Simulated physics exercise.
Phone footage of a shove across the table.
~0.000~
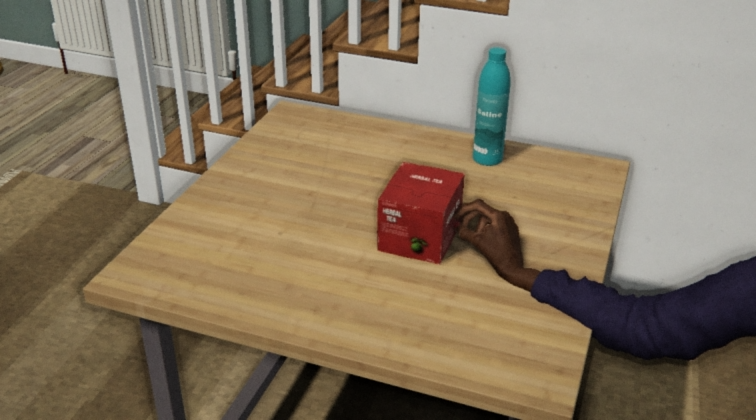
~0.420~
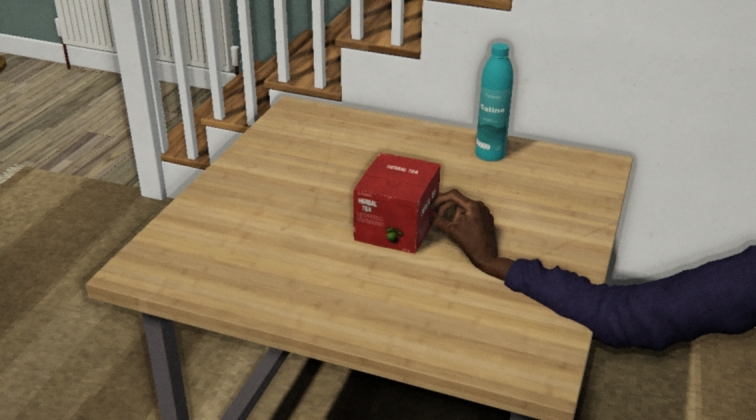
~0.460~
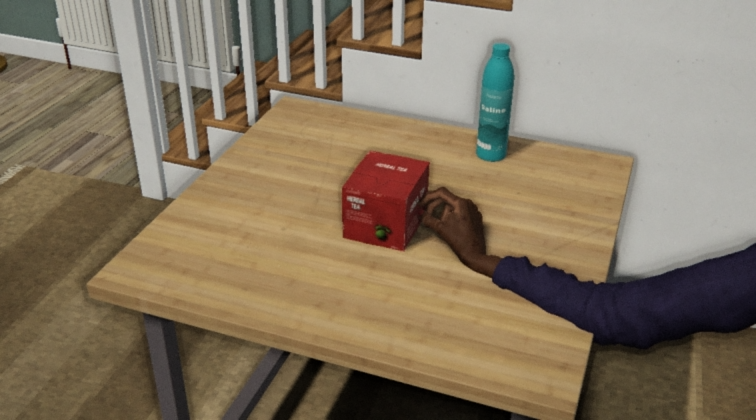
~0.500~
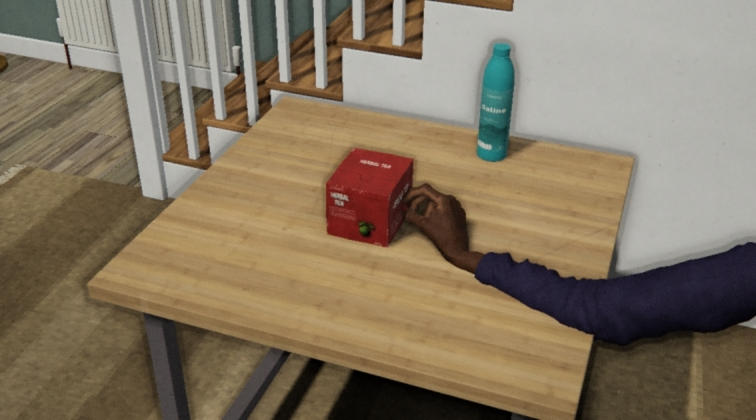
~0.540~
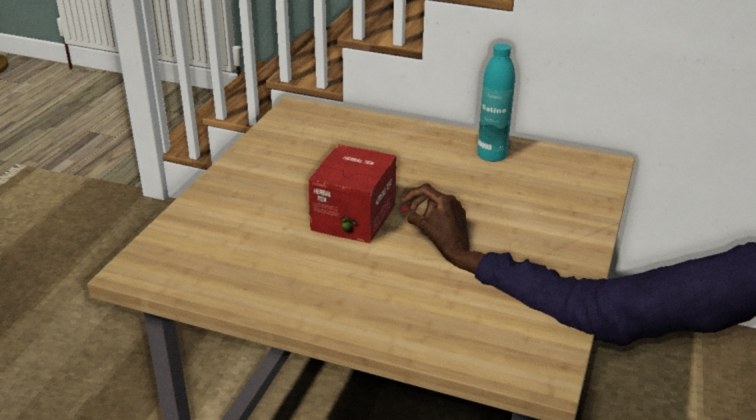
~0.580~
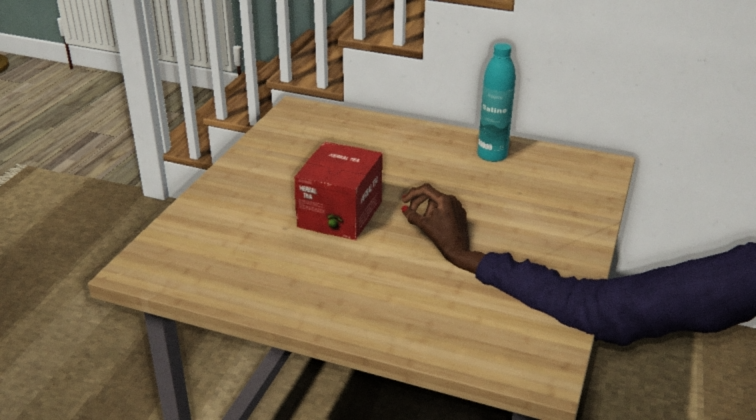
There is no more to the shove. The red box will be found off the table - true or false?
False, it remains on the table.
After 0.82 s, red box shifted about its own width near (310, 184).
After 1.06 s, red box resting near (310, 184).
In the end (1.3 s), moved from the start, red box. At the end, from the last picture's camera, red box near (310, 184).
